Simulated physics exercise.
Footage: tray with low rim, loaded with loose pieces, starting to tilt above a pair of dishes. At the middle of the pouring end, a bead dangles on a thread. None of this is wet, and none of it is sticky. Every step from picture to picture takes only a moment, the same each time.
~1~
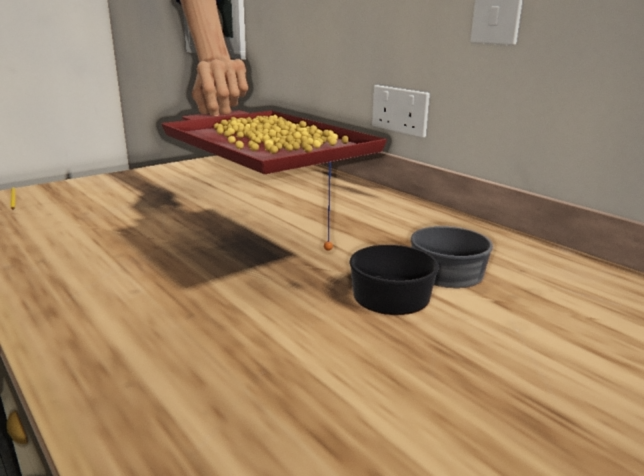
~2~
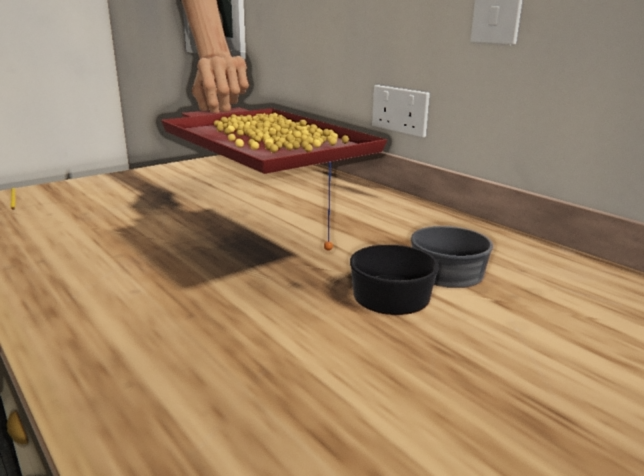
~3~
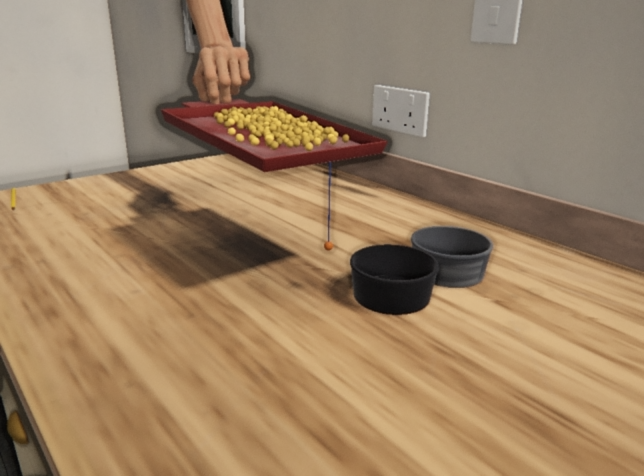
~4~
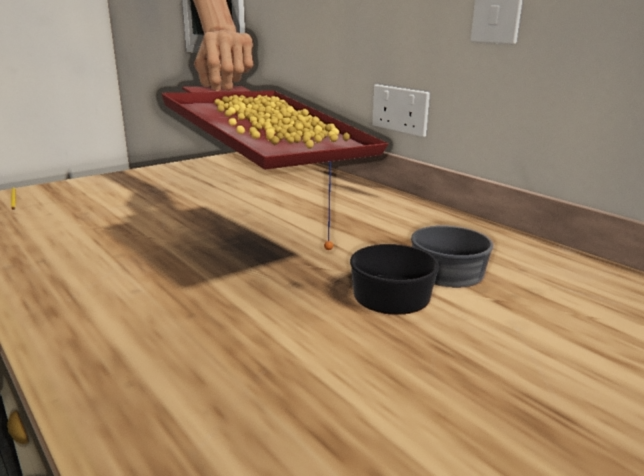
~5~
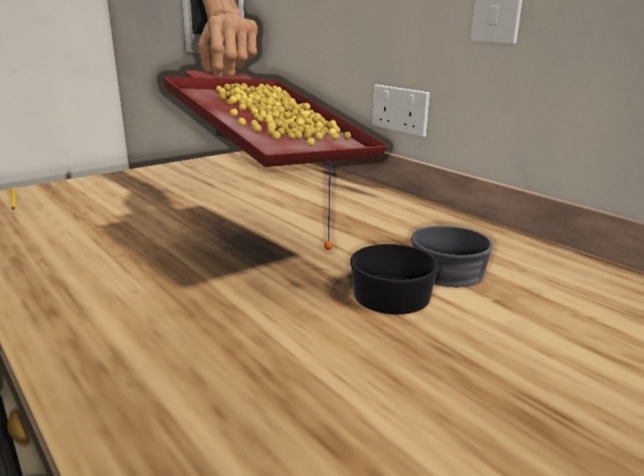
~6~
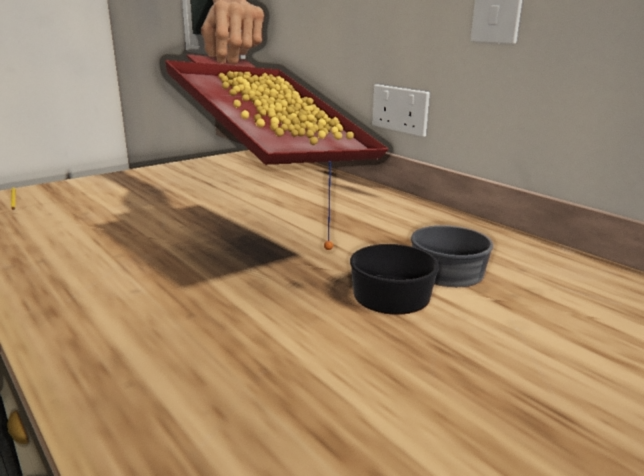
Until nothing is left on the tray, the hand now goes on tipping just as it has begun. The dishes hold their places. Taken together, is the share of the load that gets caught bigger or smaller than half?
The dishes are going to end up holding the main part.
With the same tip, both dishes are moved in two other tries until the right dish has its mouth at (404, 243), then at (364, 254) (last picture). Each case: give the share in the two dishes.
About 90 per cent, then about 60 per cent.
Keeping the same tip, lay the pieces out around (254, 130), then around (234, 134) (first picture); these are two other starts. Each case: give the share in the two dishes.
Roughly 80 per cent, then roughly 70 per cent.
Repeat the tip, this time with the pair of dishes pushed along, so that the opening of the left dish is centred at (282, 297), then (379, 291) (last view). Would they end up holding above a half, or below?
First place: Short of half; second place: Short of half.
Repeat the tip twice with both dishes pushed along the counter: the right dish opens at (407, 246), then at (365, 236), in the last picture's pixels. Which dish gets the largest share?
Well, the right-side one at the first spot and the right-side one at the second.
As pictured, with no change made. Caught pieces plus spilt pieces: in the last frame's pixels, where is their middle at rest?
I'd put the middle somewhere around (392, 283).
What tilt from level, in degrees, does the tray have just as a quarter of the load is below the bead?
Around 100 degrees of turn.
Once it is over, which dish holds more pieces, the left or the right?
Pick: The one placed left.
Shortly afterwards, tray tipped steeply; all but a few on the tray; only a few in the left dish; only a few in the air.
Next, tray tipped right over; near half on the tray; a little in the left dish; only a few in the right dish; a little outside both; near a quarter in the air.
Some moments later, tray tipped past a quarter turn; near two thirds in the left dish; a little in the right dish; near a third outside both.
In the end, tray tipped past a quarter turn; near two thirds in the left dish; a little in the right dish; near a third outside both.
